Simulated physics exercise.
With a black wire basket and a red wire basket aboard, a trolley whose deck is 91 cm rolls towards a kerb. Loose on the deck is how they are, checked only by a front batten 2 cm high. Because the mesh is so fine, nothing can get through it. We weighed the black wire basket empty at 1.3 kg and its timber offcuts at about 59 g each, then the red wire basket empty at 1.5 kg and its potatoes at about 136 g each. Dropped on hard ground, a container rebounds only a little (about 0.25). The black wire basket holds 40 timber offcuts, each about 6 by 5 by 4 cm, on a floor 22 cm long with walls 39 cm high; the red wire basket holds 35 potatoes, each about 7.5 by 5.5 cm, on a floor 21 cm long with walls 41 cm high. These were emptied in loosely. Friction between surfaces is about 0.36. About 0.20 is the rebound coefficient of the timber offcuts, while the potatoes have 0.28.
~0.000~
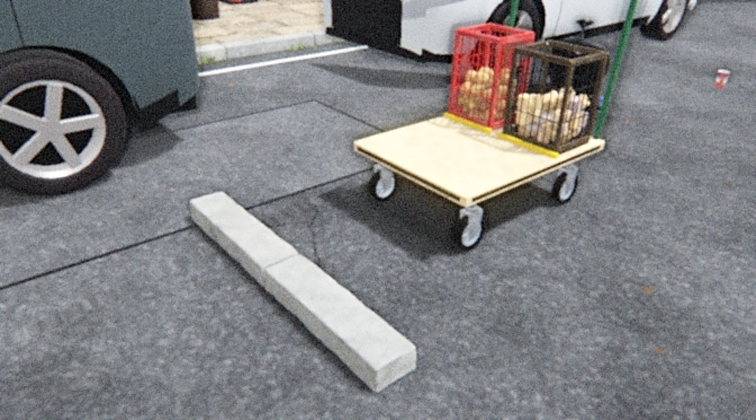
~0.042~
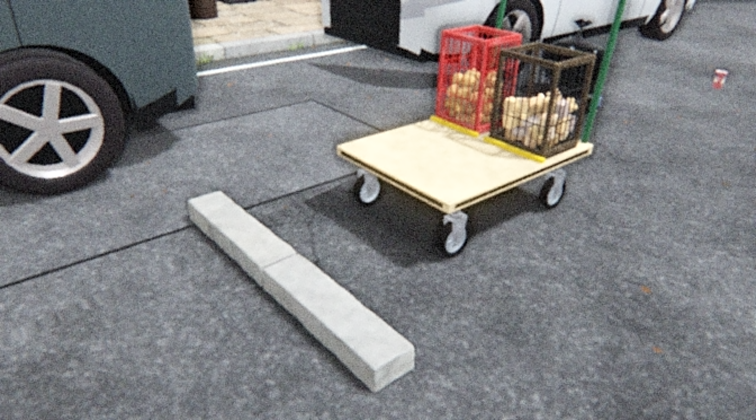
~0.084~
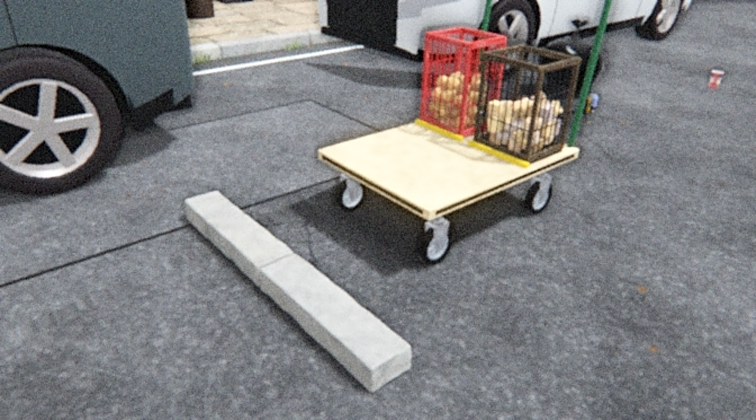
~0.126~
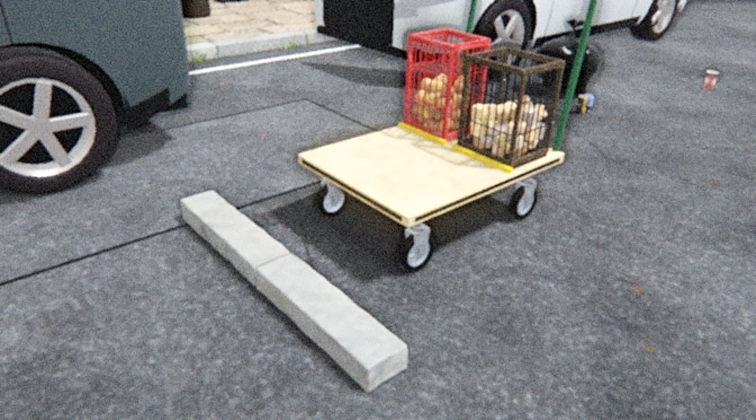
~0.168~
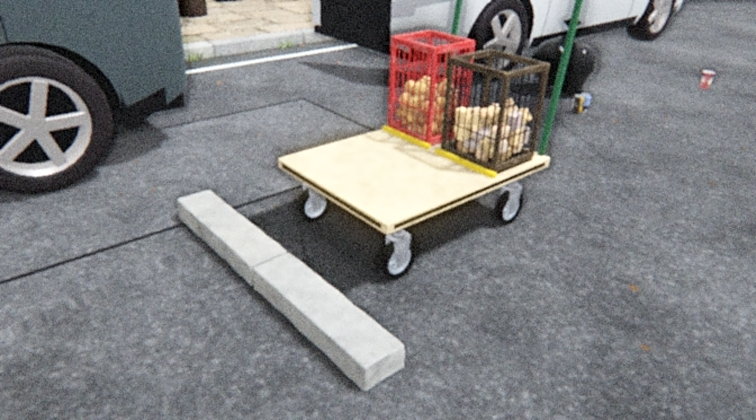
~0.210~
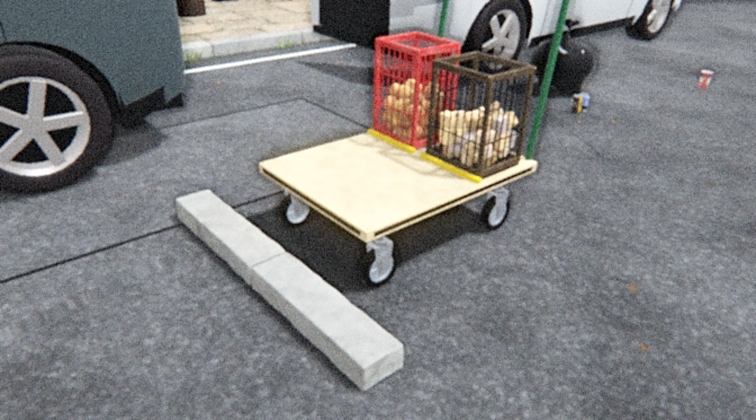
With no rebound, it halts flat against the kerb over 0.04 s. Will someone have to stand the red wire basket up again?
Over it goes.
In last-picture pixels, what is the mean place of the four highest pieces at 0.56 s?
Their mean place is near (404, 100) in the last picture.
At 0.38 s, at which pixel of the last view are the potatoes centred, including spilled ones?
At about (382, 112).
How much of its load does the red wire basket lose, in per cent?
I'd say close to 25 per cent, give or take.
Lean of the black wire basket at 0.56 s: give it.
Roughly 40°.
After 0.26 s, the stop begins.
After 0.38 s, the black wire basket leans 21° with 0 of 40 out and the red wire basket leans 23° with 0 of 35 out.
After 0.56 s, the black wire basket leans 39° with 0 of 40 out and the red wire basket leans 50° with 0 of 35 out.
After 0.86 s, the black wire basket leans 65° with 0 of 40 out and the red wire basket is down with 0 of 35 out.
Final count (at 1.80 s), the black wire basket is down with 6 of 40 out and the red wire basket is down with 9 of 35 out. Greatest lean of the red wire basket, 94°.
